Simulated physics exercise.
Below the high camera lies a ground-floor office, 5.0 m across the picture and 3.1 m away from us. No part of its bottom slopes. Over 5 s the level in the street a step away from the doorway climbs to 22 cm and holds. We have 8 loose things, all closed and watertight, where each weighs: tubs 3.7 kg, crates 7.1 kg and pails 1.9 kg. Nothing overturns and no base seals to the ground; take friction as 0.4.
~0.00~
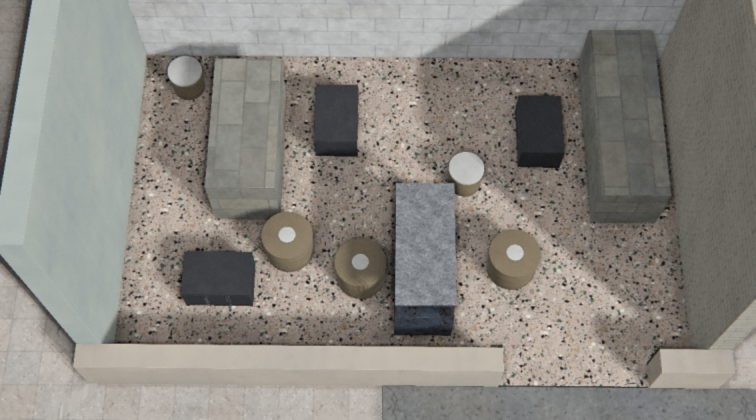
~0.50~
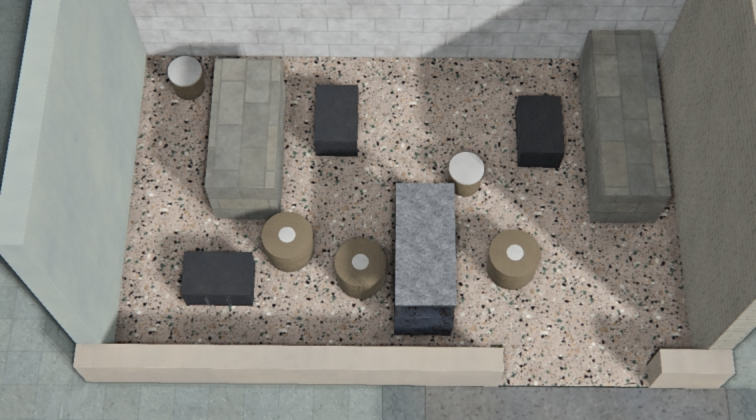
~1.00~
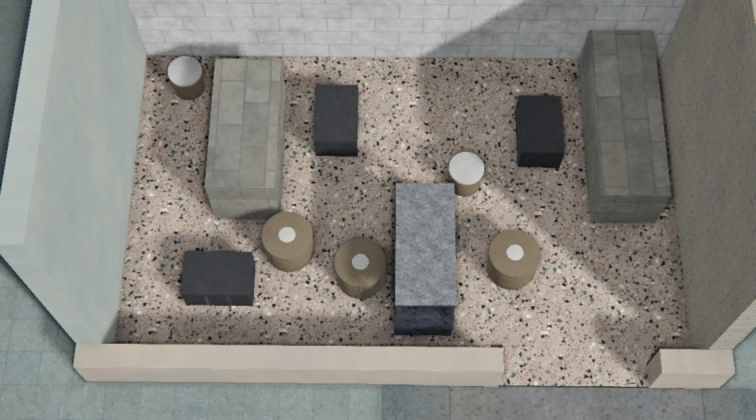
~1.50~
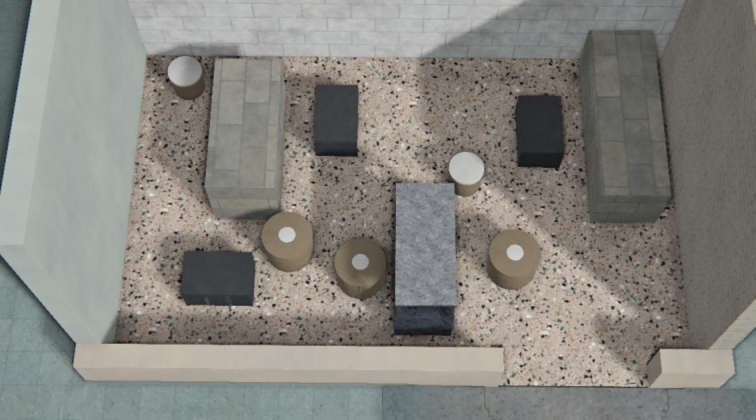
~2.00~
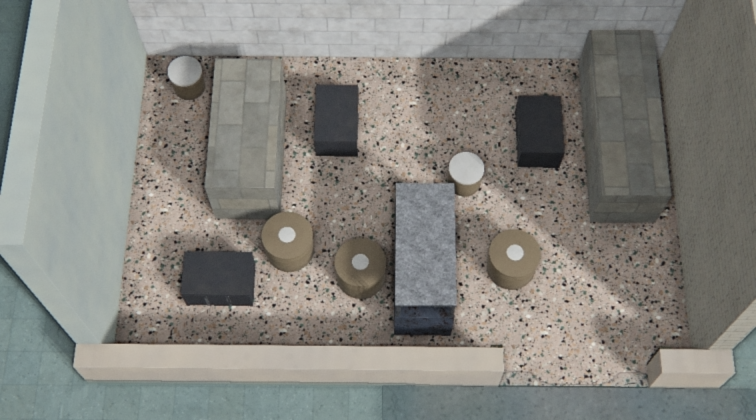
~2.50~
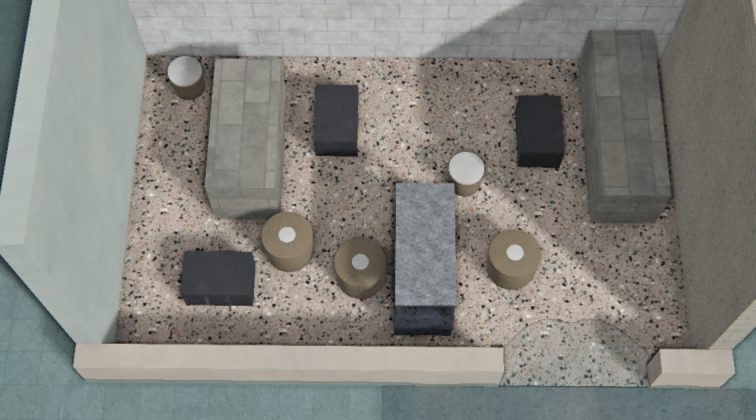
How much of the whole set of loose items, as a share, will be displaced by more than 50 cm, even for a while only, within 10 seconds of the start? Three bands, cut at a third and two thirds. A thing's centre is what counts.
Band: Two thirds and above.
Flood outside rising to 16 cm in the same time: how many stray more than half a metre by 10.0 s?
Then 5.
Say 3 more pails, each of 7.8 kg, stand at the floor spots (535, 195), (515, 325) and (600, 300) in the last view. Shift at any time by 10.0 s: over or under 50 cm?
For each in turn I get a greater distance, a greater distance and a greater distance.
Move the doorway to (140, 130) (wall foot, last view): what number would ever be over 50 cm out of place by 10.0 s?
4.
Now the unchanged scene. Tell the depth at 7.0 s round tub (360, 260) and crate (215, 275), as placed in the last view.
Depth approx. 0 cm / 0 cm.
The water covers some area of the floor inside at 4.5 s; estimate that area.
Roughly 4.0 m2.
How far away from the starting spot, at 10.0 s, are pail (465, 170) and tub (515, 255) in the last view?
300 cm and 300 cm respectively.
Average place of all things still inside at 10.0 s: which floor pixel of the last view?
I'd put it around (263, 242).
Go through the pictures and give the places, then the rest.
In the first frame, a tub at (515, 253) rests on the ground; a crate at (217, 273), on the bottom; 0.0 m2 under water; 0 of 8 have shifted.
In the second frame, a tub at (515, 253), on the bottom; a crate at (217, 273) rests on the ground; water covers 0.0 m2; 0 of 8 have shifted.
In the third frame, a tub at (515, 253) rests on the ground; a crate at (217, 273), on the bottom; 0.0 m2 under water; 0 of 8 have shifted.
In the fourth frame, a tub at (515, 253) rests on the ground; a crate at (217, 273), on the bottom; water covers 0.0 m2; 0 of 8 have shifted.
In the fifth frame, a tub at (515, 253), on the bottom; a crate at (217, 273), on the bottom; water covers 0.0 m2; 0 of 8 have shifted.
In the sixth frame, a tub at (515, 253), on the bottom; a crate at (217, 273), on the bottom; water covers 0.4 m2; 0 of 8 have shifted.
After 3.5 s 0 of 8 are over 50 cm from their spots; 0 afloat.
After 4.5 s 1 of 8 are over 50 cm from their spots; 0 afloat.
After 7.0 s 3 of 8 are over 50 cm from their spots; 3 afloat.
After 10.0 s 7 of 8 are over 50 cm from their spots, and 7 have been at some point; 7 afloat.
